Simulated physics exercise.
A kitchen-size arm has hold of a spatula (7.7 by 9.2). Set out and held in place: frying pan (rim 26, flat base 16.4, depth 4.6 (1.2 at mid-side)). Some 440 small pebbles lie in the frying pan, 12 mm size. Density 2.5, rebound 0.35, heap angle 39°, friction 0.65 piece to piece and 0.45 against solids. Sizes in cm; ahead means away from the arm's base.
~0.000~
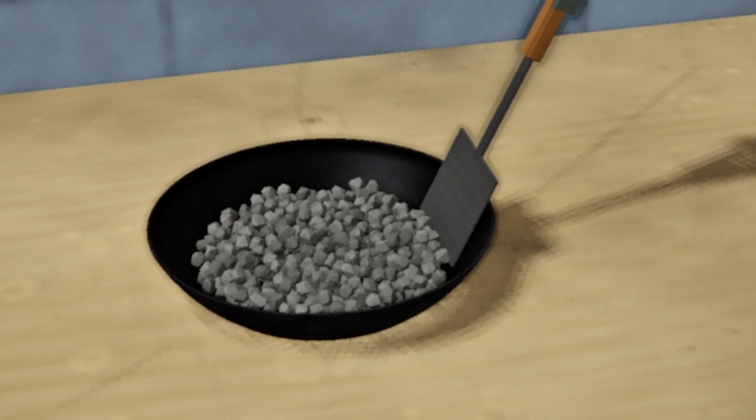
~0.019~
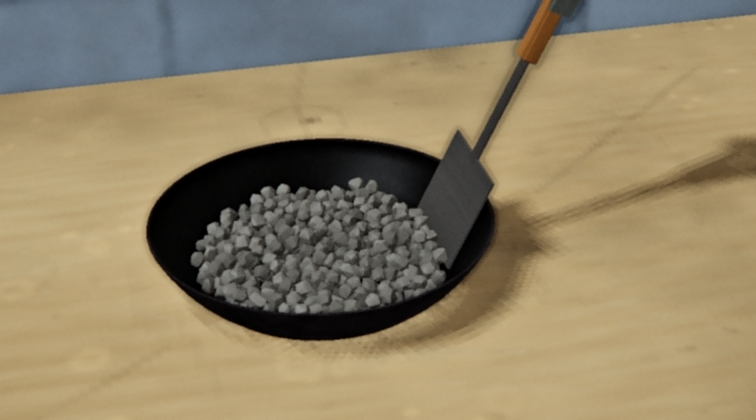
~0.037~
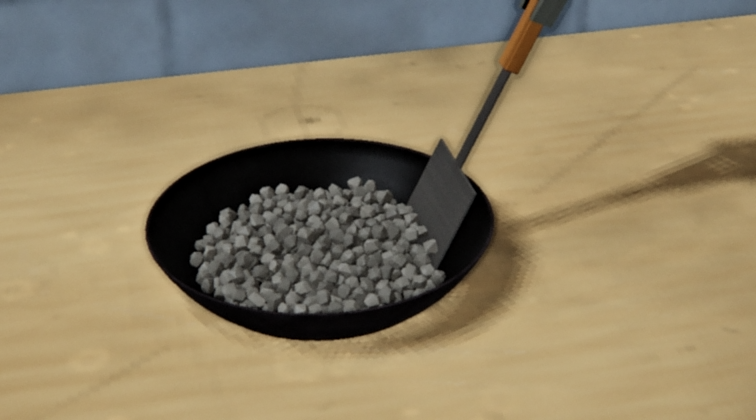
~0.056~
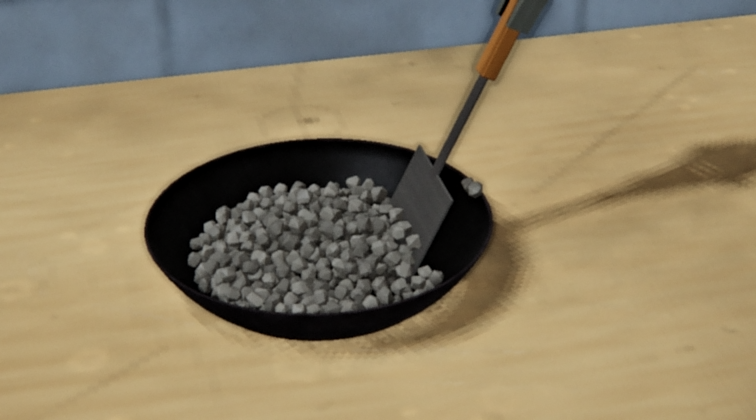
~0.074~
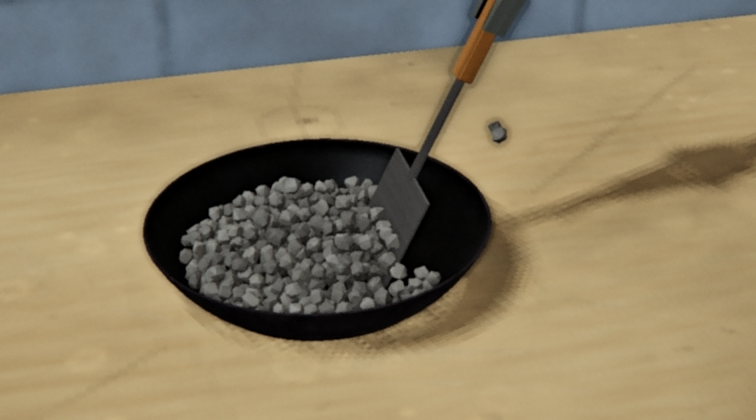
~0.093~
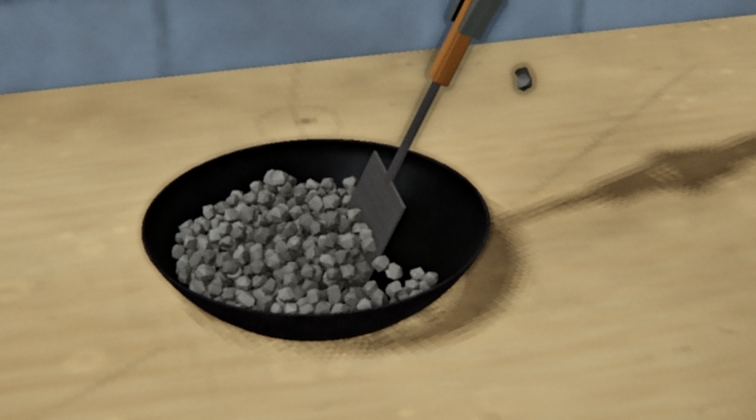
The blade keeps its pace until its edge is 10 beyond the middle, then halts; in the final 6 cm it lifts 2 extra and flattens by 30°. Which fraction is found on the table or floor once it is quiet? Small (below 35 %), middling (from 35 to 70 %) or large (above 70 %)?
On the table or floor the share is middling, from 35 to 70 %.
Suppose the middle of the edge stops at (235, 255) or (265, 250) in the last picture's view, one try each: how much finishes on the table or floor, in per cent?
About 15 and 0 per cent.
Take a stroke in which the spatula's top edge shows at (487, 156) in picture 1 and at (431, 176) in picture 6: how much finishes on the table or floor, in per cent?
Some 30 per cent.
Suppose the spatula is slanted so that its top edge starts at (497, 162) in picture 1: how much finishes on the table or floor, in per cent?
Some 45 per cent.
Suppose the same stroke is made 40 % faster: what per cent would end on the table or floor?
It would be near 50 per cent.
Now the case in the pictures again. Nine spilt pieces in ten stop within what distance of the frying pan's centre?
Roughly 35 cm.
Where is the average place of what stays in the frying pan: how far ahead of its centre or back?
About 3.0 cm ahead.
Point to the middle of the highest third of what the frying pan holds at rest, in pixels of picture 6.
At about (256, 246).
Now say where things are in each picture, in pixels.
In the first frame, the spatula top edge at (479, 154), sloping 64°; upper third of the load around (326, 242), from x 200 to 440, top at y 185; 440 in the frying pan.
In the second frame, the spatula top edge at (475, 156), sloping 64°; upper third of the load around (329, 242), from x 200 to 440, top at y 185.
In the third frame, the spatula top edge at (458, 165), sloping 64°; upper third of the load around (330, 241), from x 195 to 435, top at y 185.
In the fourth frame, the spatula top edge at (436, 172), sloping 64°; upper third of the load around (322, 236), from x 195 to 475, top at y 185.
In the fifth frame, the spatula top edge at (413, 175), sloping 64°; upper third of the load around (308, 233), from x 185 to 500, top at y 130; 438 in the frying pan, 2 on the blade or in flight.
In the sixth frame, the spatula top edge at (389, 178), sloping 64°; upper third of the load around (293, 234), from x 180 to 525, top at y 75; 438 in the frying pan, 2 on the blade or in flight.
After 0.14 s, sloping 64°, highest piece 24 above the table; 438 in the frying pan, 2 on the blade or in flight.
After 0.18 s, sloping 54°, highest piece 31 above the table; 438 in the frying pan, 2 on the blade or in flight.
After 0.41 s, sloping 34°, highest piece 36 above the table; 226 in the frying pan, 95 on the table or floor, 119 on the blade or in flight.
After 1.46 s, sloping 34°, highest piece 4 above the table; 224 in the frying pan, 216 on the table or floor.
In the end, 224 in the frying pan, 216 on the table or floor. That is 49 % on the table or floor.
